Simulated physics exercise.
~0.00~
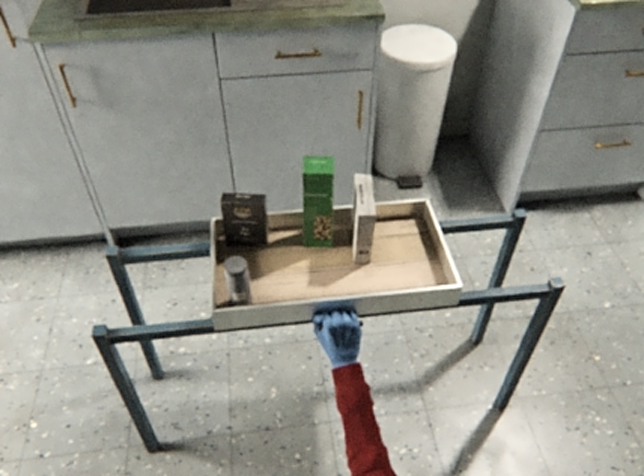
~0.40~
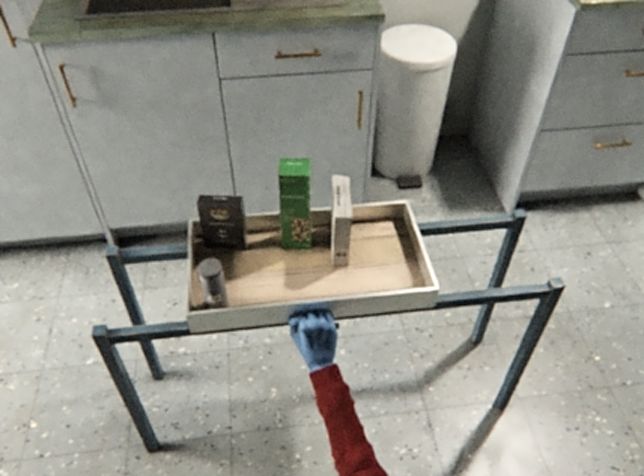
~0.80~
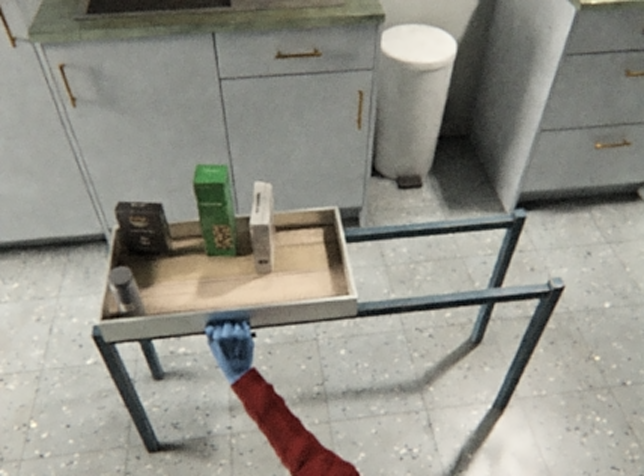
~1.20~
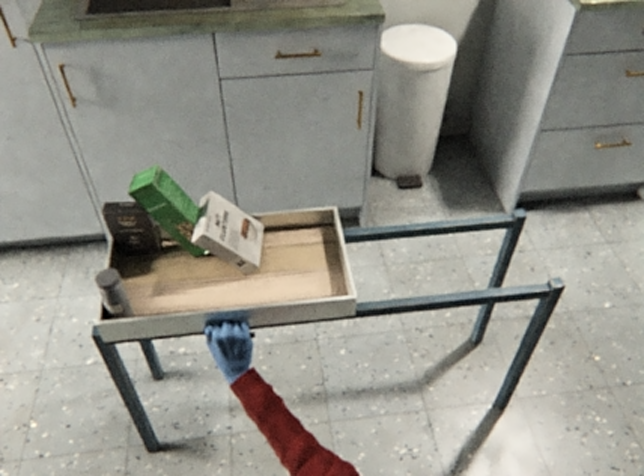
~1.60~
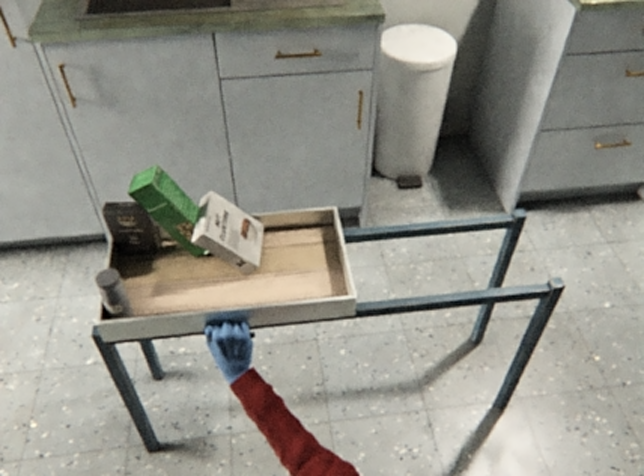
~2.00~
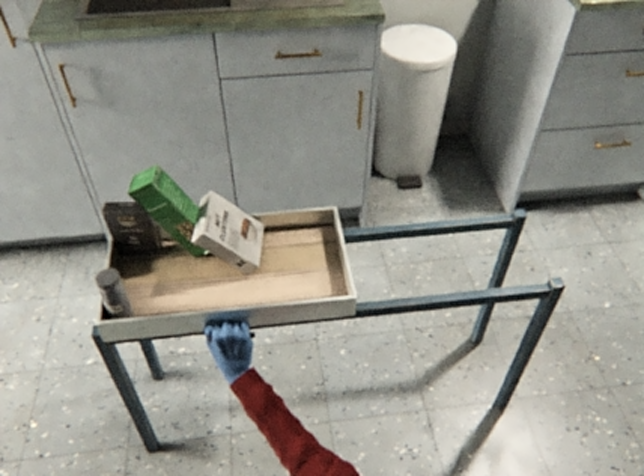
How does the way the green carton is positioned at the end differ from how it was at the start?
At the start the green carton stood upright on the tray, but by the end it was leaning over to the left.
